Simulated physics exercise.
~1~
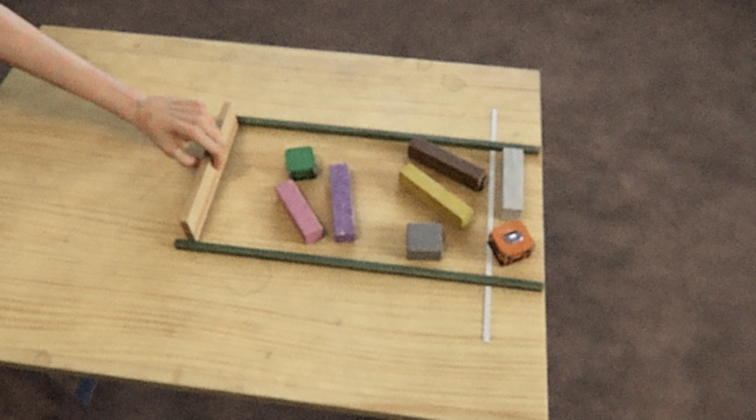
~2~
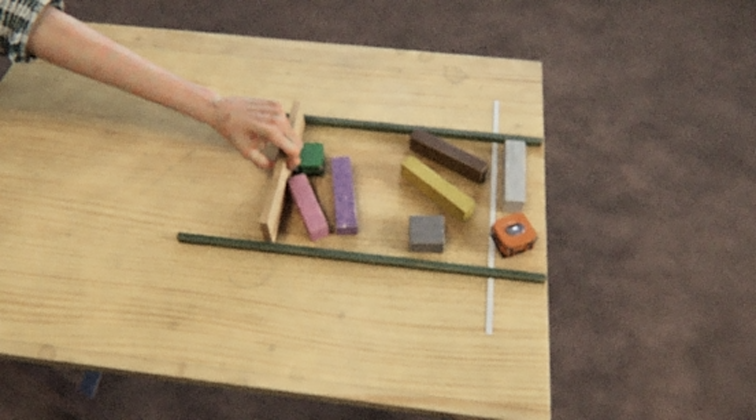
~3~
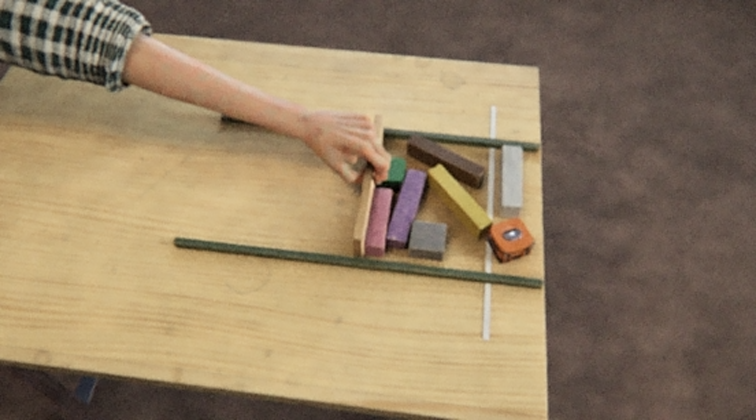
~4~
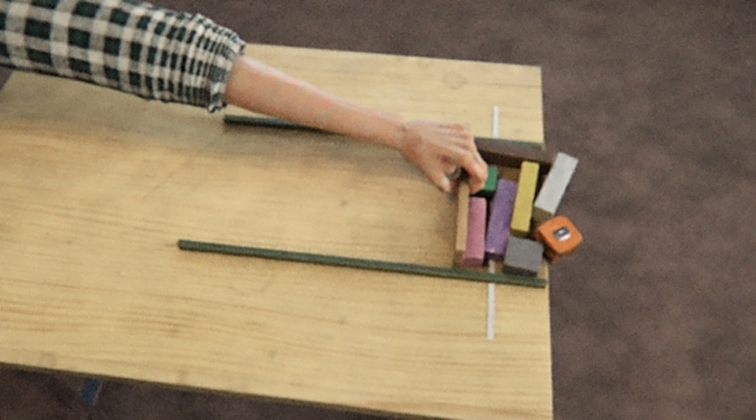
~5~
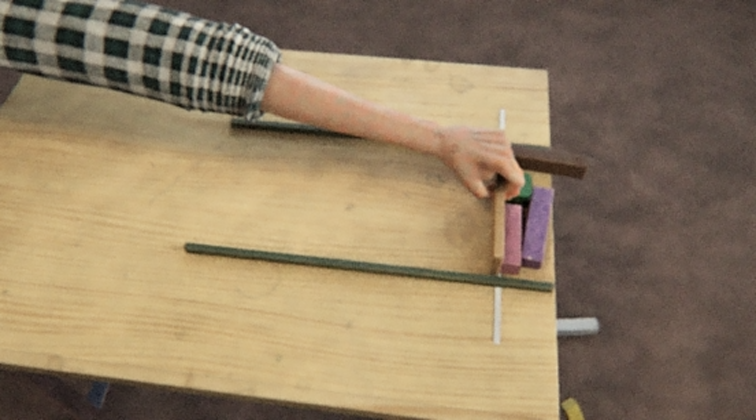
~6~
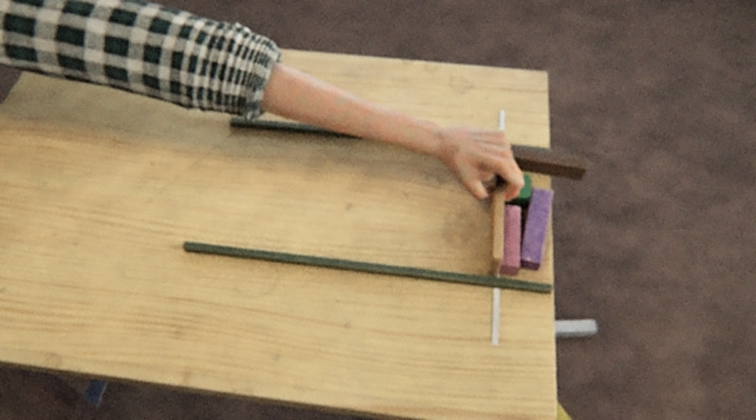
In this clip, a hand slides a wooden board rightward between two dark rods, gathering colourful blocks and pushing them toward the table's edge; several drop off, while the green, pink, purple and brown pieces remain on the table, the brown one jutting past the edge.
